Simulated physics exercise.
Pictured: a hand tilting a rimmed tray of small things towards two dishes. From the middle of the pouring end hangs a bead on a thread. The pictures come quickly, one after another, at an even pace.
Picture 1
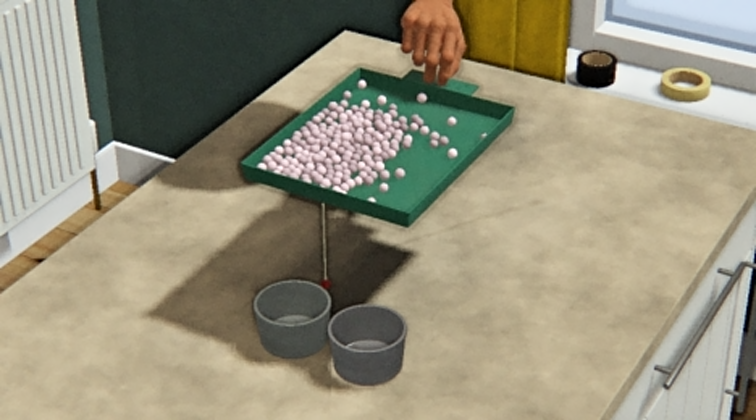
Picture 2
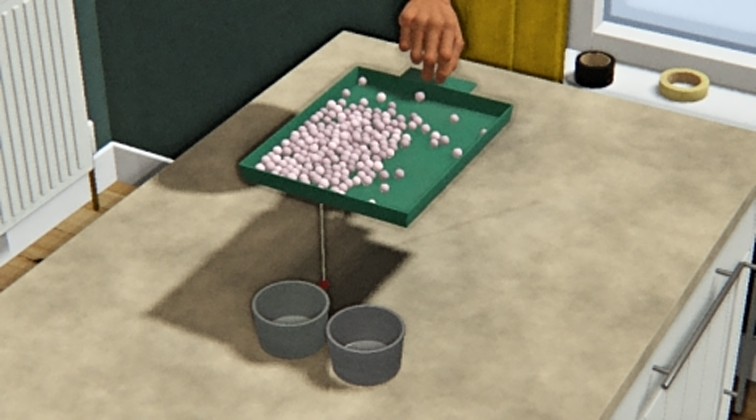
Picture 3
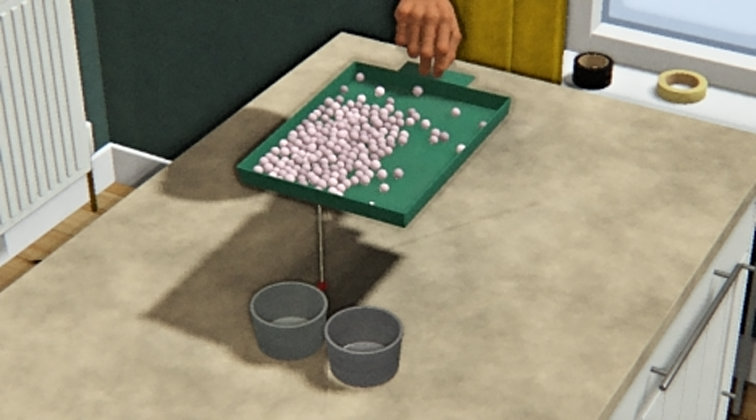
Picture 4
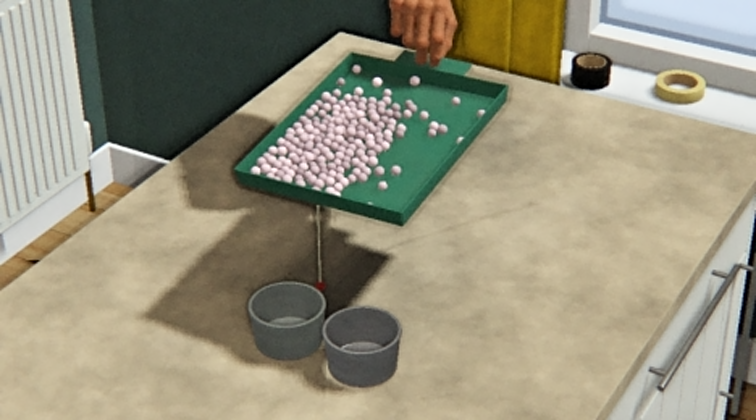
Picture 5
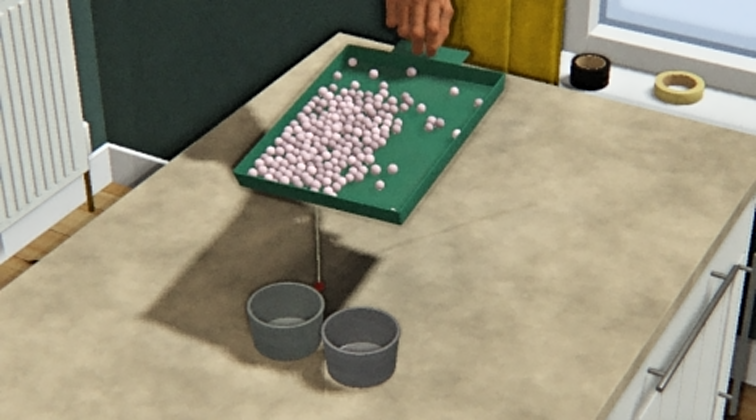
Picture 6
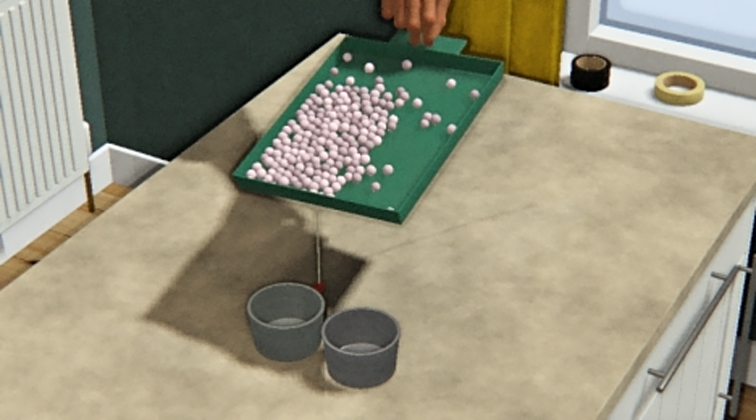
A hand at the top grips the end of a green rimmed tray above a beige worktop, seen from above at an angle. Small pale pink balls crowd the tray's left side, a red bead hangs beneath on a thread, and two grey dishes sit below, with tape rolls at upper right. The tray tilts slightly towards its near left corner, the balls barely shifting, while the view drifts very slightly.
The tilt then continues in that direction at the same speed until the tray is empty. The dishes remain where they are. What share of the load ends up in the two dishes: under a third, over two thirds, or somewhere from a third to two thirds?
Under a third.
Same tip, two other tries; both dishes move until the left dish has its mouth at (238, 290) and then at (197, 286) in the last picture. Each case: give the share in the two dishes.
In order: 80 percent and 60 percent.
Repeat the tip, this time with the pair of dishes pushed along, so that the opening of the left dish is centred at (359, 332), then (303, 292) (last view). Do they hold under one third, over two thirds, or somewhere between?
The first try: Below one third. The second: Less than a third.
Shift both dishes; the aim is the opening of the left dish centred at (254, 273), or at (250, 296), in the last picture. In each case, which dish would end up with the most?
So at the first spot it's the one placed on the left, and at the second spot it's the one placed on the left.
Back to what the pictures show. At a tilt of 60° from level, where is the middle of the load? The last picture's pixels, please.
Check around (284, 162) in the last picture.
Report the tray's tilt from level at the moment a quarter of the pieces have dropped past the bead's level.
Around 80° of tilt.
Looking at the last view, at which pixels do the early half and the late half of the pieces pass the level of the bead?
About (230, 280), and after that about (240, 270).
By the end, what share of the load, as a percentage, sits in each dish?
The left dish keeps near 20 in a hundred, the right dish near 0 in a hundred.
Shortly afterwards, tray tipped steeply; all but a few on the tray; only a few outside both; only a few in the air.
Next, tray tipped right over; a little on the tray; near a quarter in the left dish; near half outside both; a little in the air.
Some moments later, tray tipped past a quarter turn; only a few in the right dish; near a quarter in the left dish; the bulk outside both.
In the end, tray tipped past a quarter turn; only a few in the right dish; near a quarter in the left dish; the bulk outside both.
